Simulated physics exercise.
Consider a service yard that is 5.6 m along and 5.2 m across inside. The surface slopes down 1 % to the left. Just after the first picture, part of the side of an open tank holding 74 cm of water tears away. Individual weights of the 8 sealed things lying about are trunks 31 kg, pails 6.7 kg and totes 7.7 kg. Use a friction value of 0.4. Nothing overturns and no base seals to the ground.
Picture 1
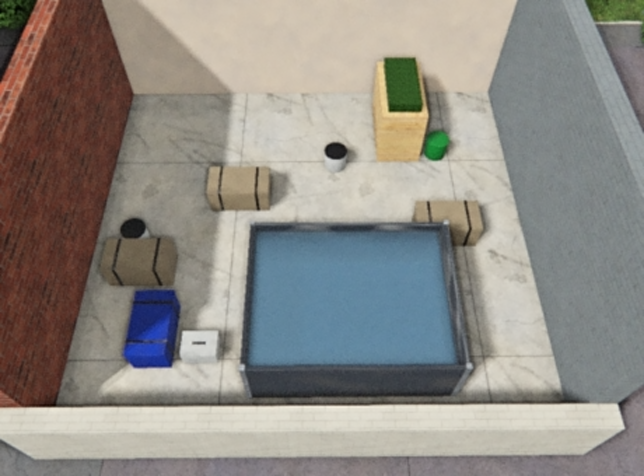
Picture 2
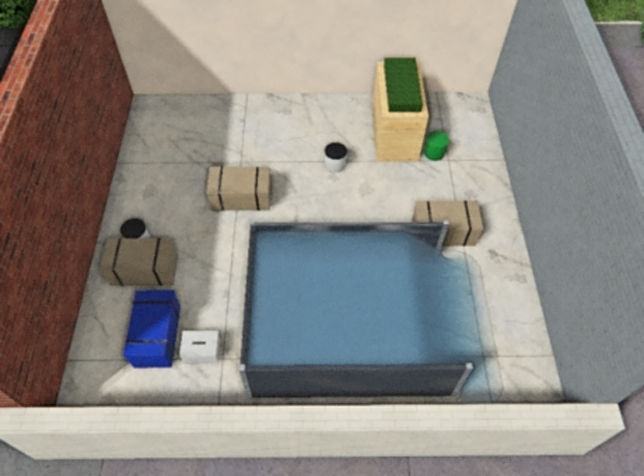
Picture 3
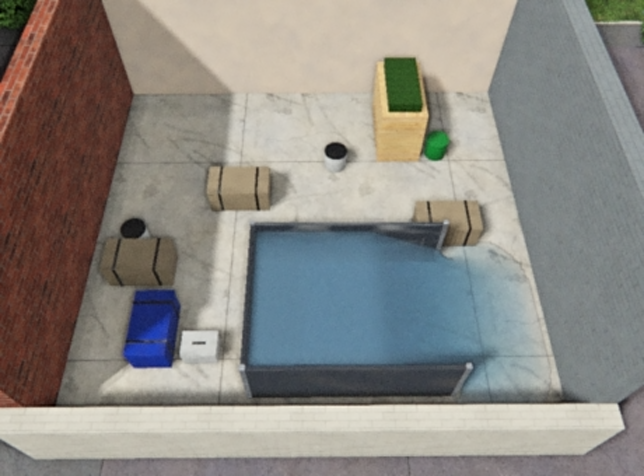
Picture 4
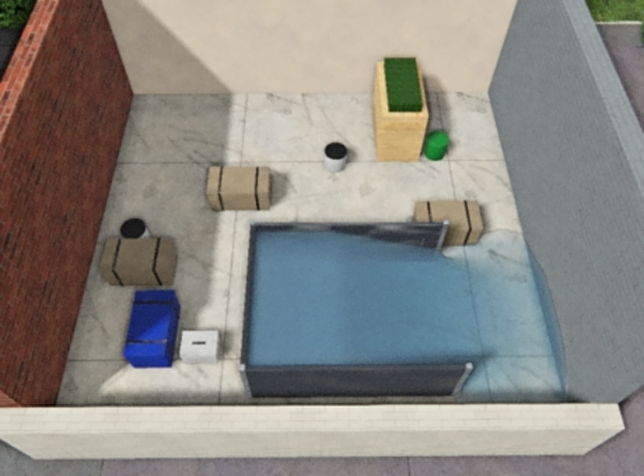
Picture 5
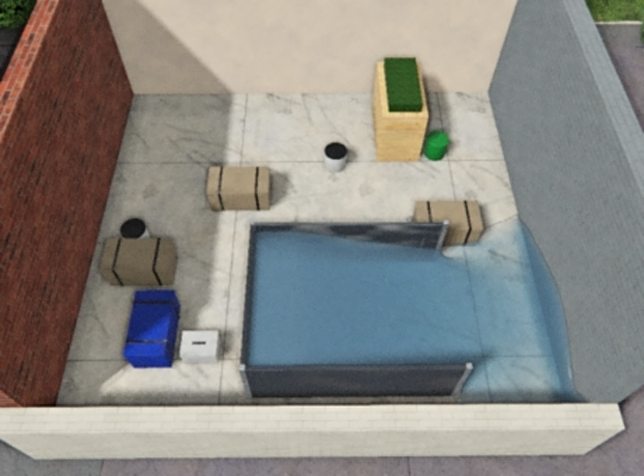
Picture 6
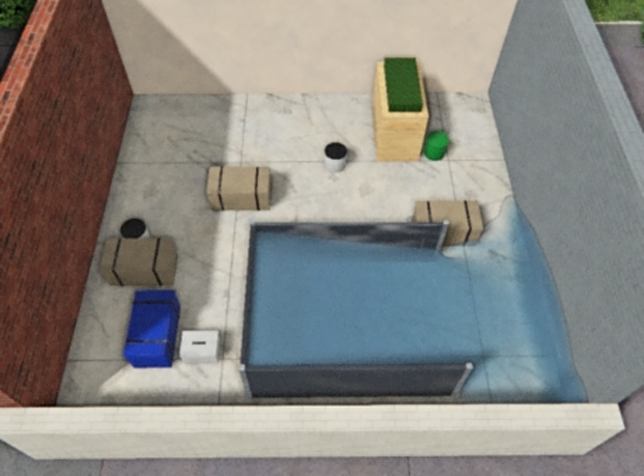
A walled yard with a pale marble-like floor, a brick wall at left and a grey one at right, is seen from high above. A water-filled tank stands near the front, with a blue trunk and white box to its left, tan bundles around it, and a green pail beside a wooden crate behind. The tank's right side opens and water spreads rightward against the grey wall, while the objects and camera stay still.
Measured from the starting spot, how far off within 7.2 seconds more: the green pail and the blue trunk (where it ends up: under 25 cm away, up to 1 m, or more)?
The green pail ends up well away, the blue trunk remains where it was.
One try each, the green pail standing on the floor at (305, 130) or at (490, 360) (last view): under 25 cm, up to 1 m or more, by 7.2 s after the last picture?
Well, the first time it covers a big distance, and the second time it drifts a modest way.
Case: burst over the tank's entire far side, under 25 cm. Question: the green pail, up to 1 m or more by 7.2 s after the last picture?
From there, the green pail gets swept far.
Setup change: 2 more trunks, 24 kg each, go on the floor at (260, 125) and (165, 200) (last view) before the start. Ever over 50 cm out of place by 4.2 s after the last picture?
Well, the first one is higher and the other lower.
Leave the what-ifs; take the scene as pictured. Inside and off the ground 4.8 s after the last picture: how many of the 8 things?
Then: 1.
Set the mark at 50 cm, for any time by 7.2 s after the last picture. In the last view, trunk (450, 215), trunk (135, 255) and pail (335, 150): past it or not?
Results in listed order: Exceeds / falls short / exceeds.
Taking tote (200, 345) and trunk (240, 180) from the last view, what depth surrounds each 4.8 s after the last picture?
Depth approx. 3 cm / 4 cm.
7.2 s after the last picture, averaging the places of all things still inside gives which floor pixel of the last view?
(191, 238).
Then, 0.9 s after the last picture the green pail is near (435, 136), 0.1 m from its start, aground; the blue trunk is near (150, 322), 0.0 m from its start, aground; 0 afloat.
Then, 2.8 s after the last picture the green pail is near (236, 94), 3.1 m from its start, aground; the blue trunk is near (150, 322), 0.0 m from its start, aground; 0 afloat.
Then, 4.8 s after the last picture the green pail is near (166, 102), 4.0 m from its start, afloat; the blue trunk is near (150, 322), 0.0 m from its start, aground; 1 afloat.
Then, 7.2 s after the last picture the green pail is near (131, 125), 4.4 m from its start, afloat; the blue trunk is near (144, 327), 0.1 m from its start, aground; 7 afloat.
